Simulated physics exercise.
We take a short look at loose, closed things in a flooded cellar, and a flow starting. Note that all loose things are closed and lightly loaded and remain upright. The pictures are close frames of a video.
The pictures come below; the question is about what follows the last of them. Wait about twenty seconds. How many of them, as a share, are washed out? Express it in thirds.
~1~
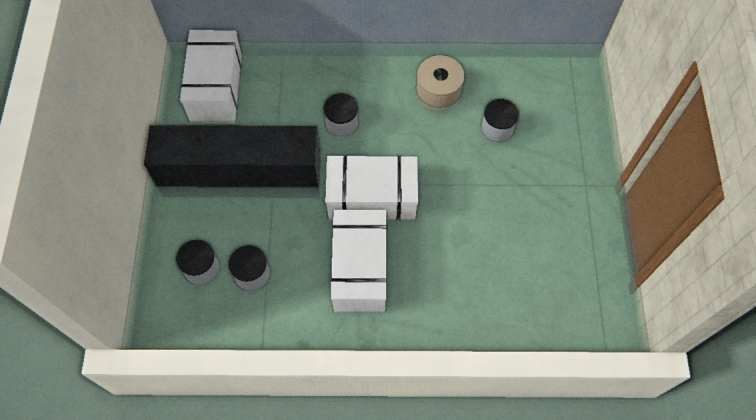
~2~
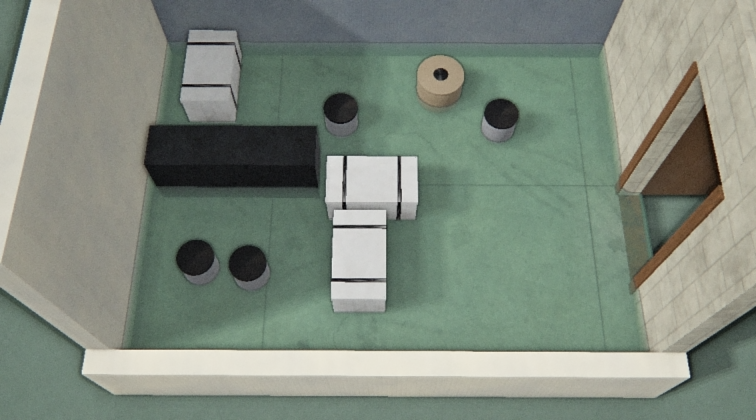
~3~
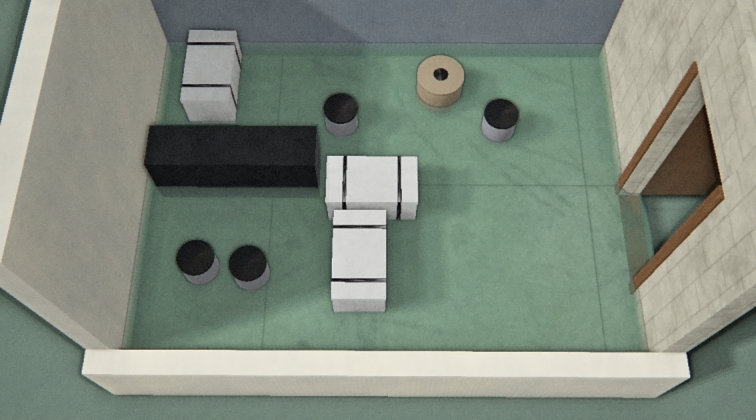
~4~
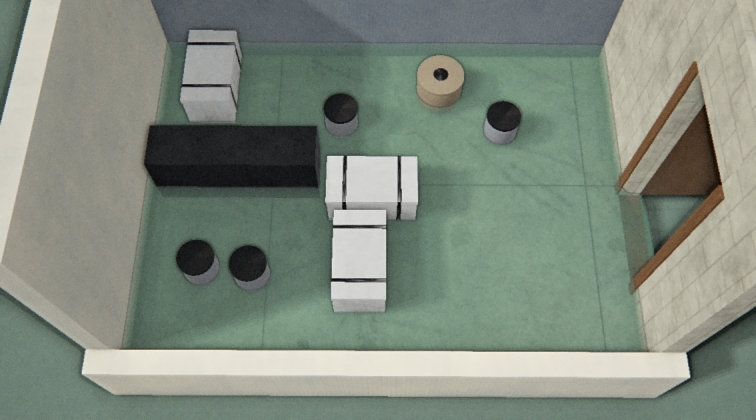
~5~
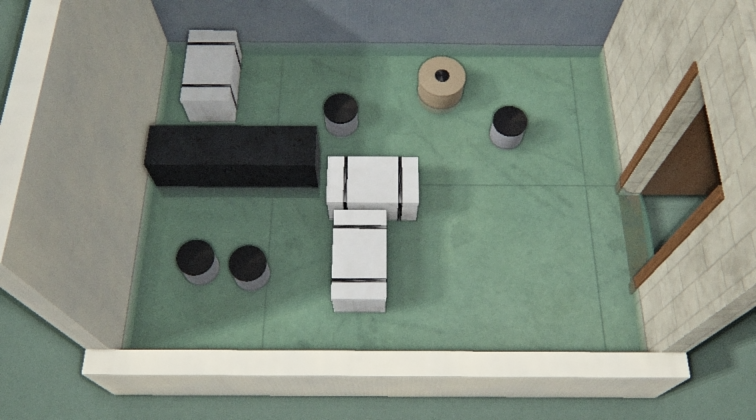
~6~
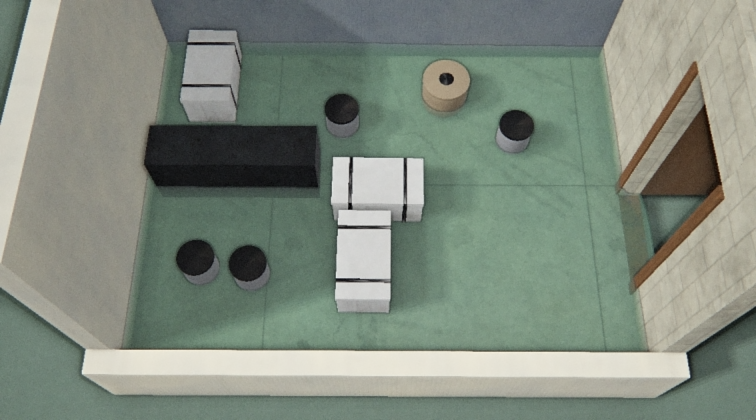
It will most likely fall inside the middle range.
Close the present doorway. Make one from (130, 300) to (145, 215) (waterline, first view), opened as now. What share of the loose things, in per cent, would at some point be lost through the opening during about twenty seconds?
I'd say some 60 in a hundred.
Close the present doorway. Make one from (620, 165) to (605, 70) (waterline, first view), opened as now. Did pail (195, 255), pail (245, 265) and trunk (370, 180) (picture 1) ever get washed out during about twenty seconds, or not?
One by one as named: Doesn't escape, doesn't escape and gets away.
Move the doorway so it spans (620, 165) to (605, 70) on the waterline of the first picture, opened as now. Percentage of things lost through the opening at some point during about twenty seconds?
Roughly 60 per cent.
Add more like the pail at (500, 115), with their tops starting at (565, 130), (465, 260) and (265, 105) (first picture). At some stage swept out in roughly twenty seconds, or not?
In sequence: Exits, exits, never exits.
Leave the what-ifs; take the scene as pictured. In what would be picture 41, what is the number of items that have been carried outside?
2.
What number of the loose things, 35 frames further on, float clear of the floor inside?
5.
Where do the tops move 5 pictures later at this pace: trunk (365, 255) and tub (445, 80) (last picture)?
They should be roughly at (411, 257) and (480, 88).
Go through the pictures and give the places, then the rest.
A pail at (502, 113) floats; a tub at (441, 75) floats; 0 of 8 have shifted, in the first frame.
A pail at (502, 113), afloat; a tub at (441, 75), afloat; 0 of 8 have shifted, in the second frame.
A pail at (502, 113) floats; a tub at (441, 75), afloat; 0 of 8 have shifted, in the third frame.
A pail at (504, 116), afloat; a tub at (441, 75) floats; 0 of 8 have shifted, in the fourth frame.
A pail at (510, 121) floats, close to its start; a tub at (442, 76), afloat; 1 of 8 have shifted, in the fifth frame.
A pail at (517, 125) floats, close to its start; a tub at (446, 79) floats, close to its start; 3 of 8 have shifted, in the sixth frame.
A moment on, 0 of 8 are out; 8 afloat.
Next, 1 of 8 are out; 7 afloat.
Later, 2 of 8 are out; 5 afloat.
In the end, 3 of 8 are out; 4 afloat.
